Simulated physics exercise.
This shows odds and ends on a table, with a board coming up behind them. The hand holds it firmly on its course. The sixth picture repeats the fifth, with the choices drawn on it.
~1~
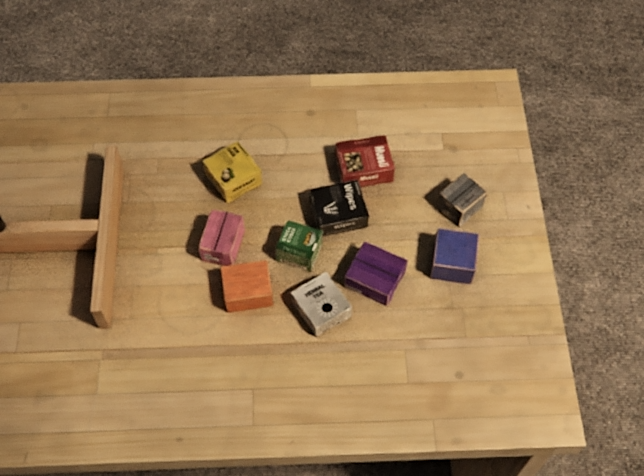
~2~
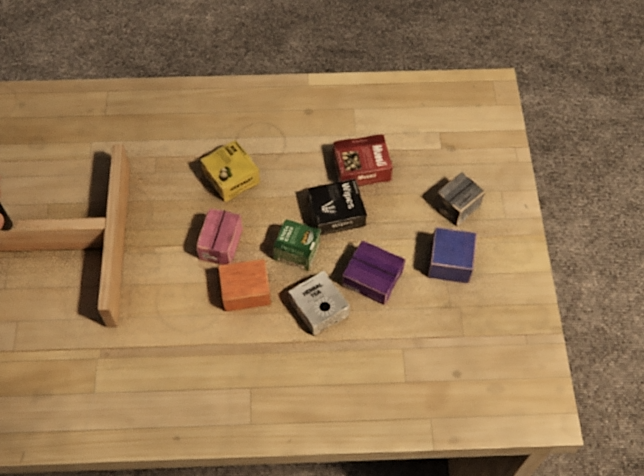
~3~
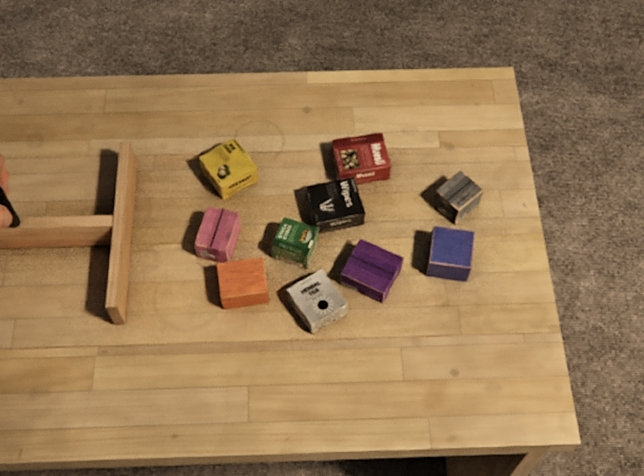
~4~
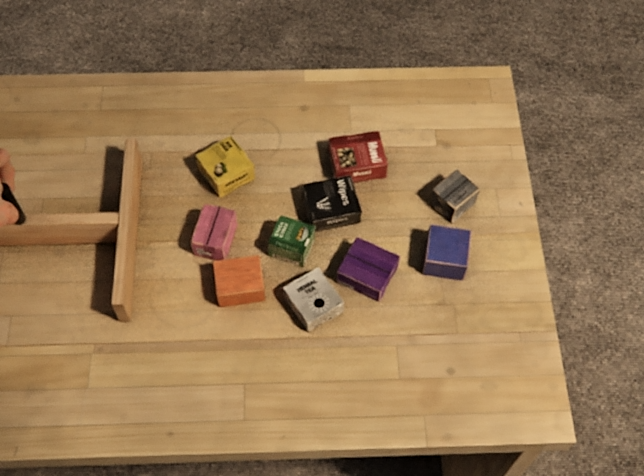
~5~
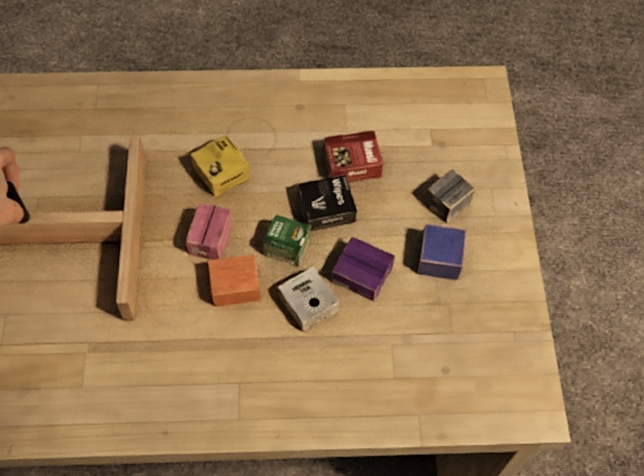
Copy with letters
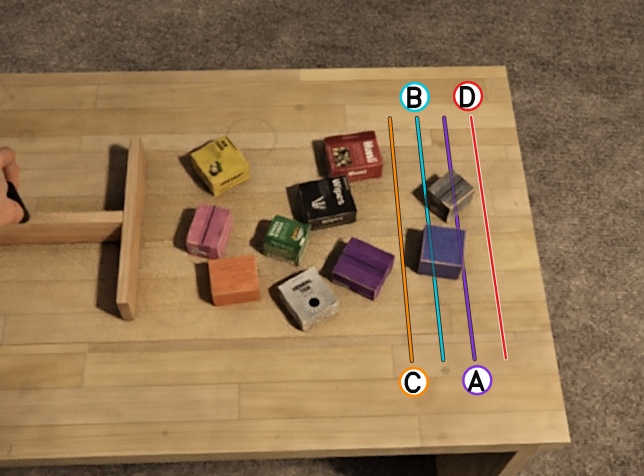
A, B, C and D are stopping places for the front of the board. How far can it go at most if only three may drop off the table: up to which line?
Up to line A.
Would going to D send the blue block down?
Yes.
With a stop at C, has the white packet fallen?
No.
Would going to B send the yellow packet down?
No.
On the marked copy, A at (458, 229); B at (429, 230); C at (400, 231); D at (487, 229).
Taking A. A third of the way, board (249, 213); white packet (332, 302); yellow packet (278, 174).
Two thirds of the way, board (367, 211); grey box (479, 200); blue block (479, 244).
When it is over, board (459, 209); blue block over the edge; grey box over the edge; two fallen.
As for the rest, B is within the limit but short; C is within the limit but short; D drops six.
